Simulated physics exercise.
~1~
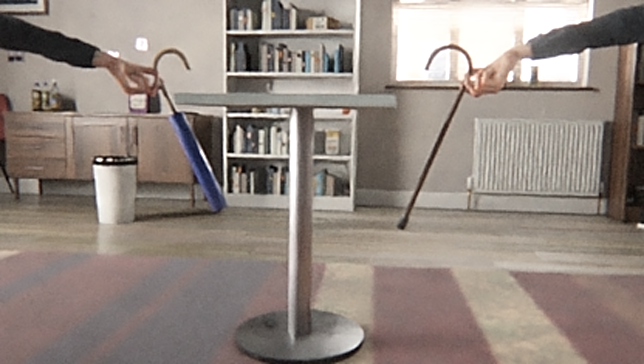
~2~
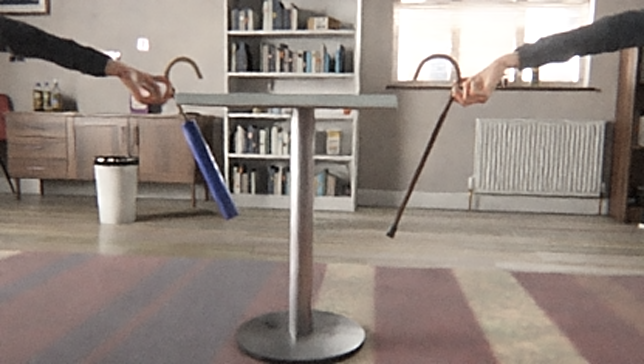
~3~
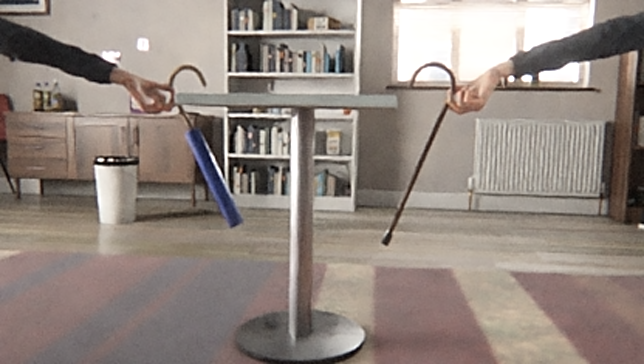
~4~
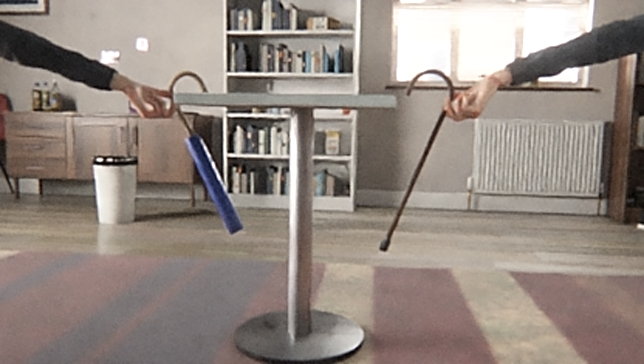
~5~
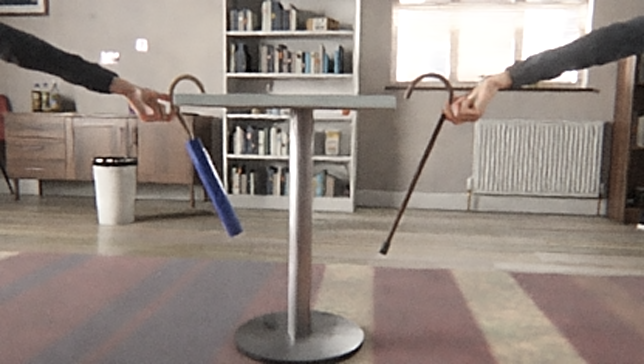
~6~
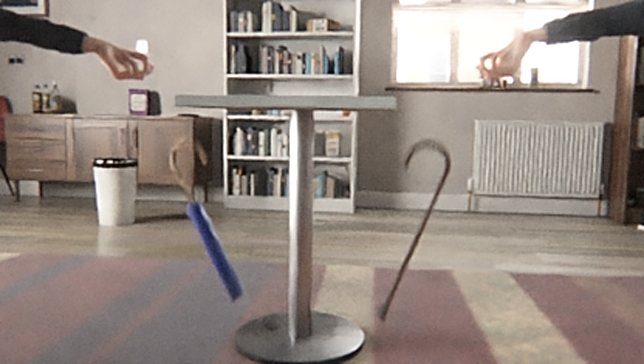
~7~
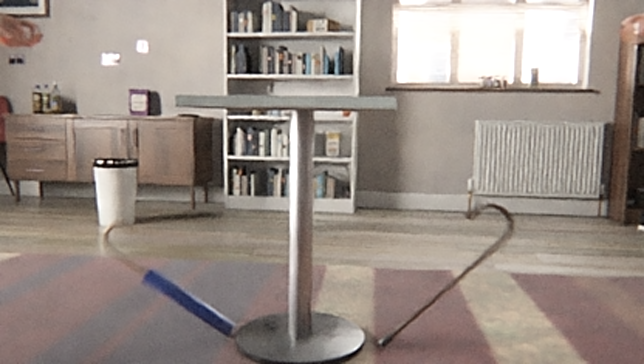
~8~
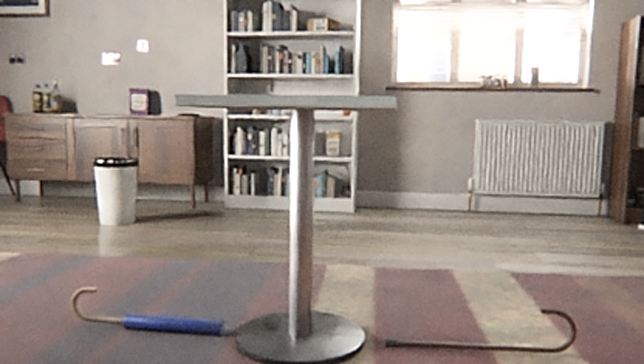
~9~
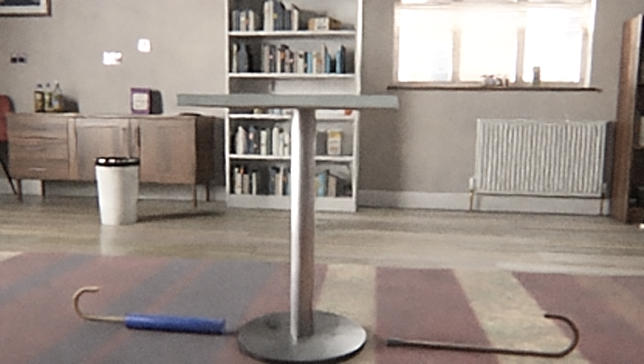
In a room with a bookshelf, a radiator and a striped rug, two hands reach in from either side of a small pedestal table. The left hand holds a blue umbrella with a curved handle, and the right holds a brown cane. Both hands ease the objects inward and slightly down until their handles are by the table's edges. The hands then let go and draw back, and both objects drop straight down. Their lower ends land near the table's base, and they tip outward, ending flat on the rug on opposite sides.
